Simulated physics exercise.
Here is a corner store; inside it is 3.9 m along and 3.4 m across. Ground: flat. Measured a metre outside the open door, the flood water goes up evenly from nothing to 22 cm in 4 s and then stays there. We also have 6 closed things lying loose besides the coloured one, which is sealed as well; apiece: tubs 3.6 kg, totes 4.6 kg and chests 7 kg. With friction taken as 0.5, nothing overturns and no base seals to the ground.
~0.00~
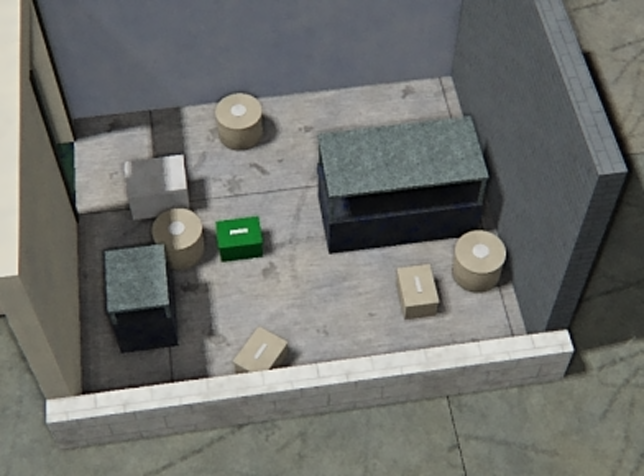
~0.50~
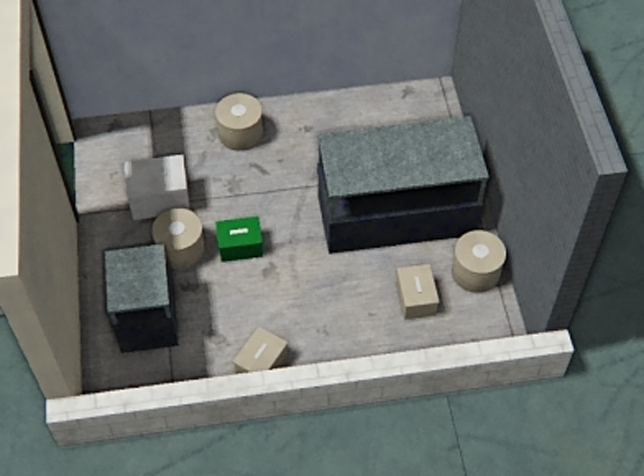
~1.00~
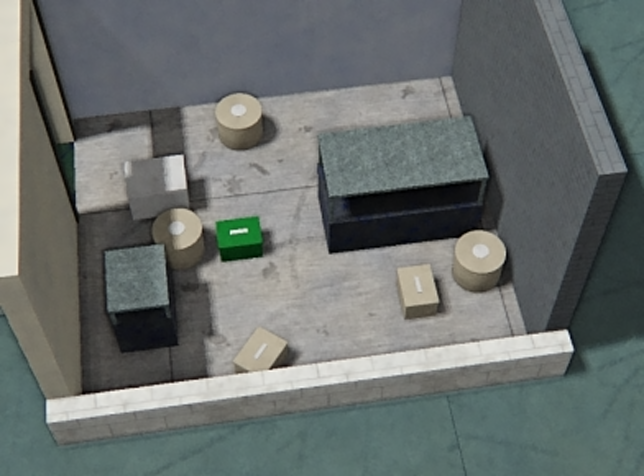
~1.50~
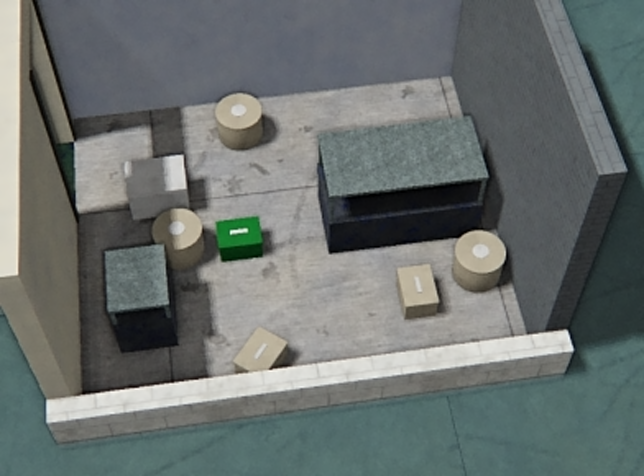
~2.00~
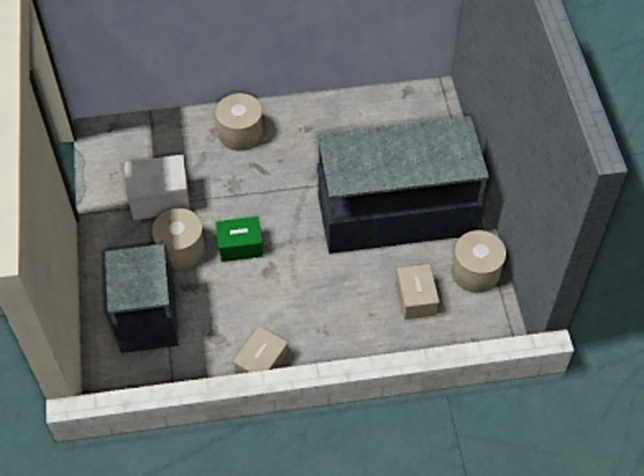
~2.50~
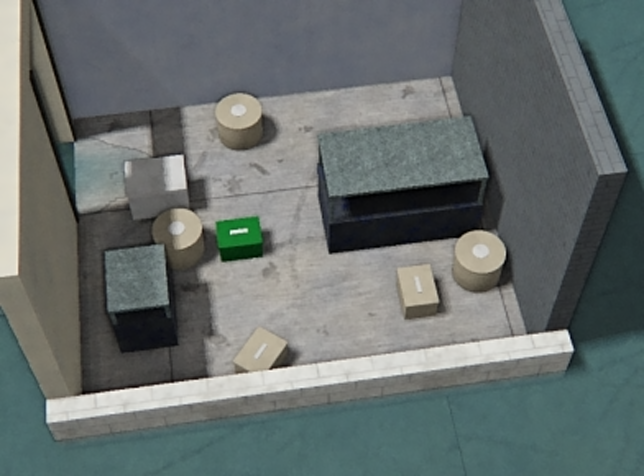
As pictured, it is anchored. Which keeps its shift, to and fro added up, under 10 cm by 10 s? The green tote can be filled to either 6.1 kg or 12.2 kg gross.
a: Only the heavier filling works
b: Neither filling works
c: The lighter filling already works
a.
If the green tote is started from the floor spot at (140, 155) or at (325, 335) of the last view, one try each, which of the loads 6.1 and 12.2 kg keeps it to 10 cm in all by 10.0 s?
For the first start neither one suffices; for the second you need the heavier one.
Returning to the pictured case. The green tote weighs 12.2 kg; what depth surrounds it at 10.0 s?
Close to 7 cm deep.
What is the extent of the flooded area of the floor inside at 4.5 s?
I'd put it close to 5.5 m2.
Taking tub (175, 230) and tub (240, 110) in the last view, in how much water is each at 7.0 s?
Depth approx. 3 cm / 15 cm.
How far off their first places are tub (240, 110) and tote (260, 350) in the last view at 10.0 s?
In that order: 200 cm, 20 cm.
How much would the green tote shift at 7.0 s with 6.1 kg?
Shift: Roughly 100 cm.
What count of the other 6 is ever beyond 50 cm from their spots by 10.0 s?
The answer here is 3.
After 3.5 s the green tote would be 0 cm from its start with 6.1 kg and 0 cm from its start with 12.2 kg; 0 cm of water round it then.
After 4.5 s the green tote would be 1 cm from its start with 6.1 kg and 0 cm from its start with 12.2 kg; 3 cm of water round it then.
After 7.0 s the green tote would be 93 cm from its start with 6.1 kg and 0 cm from its start with 12.2 kg; 5 cm of water round it then.
After 10.0 s the green tote would be 168 cm from its start with 6.1 kg and 1 cm from its start with 12.2 kg; 7 cm of water round it then.
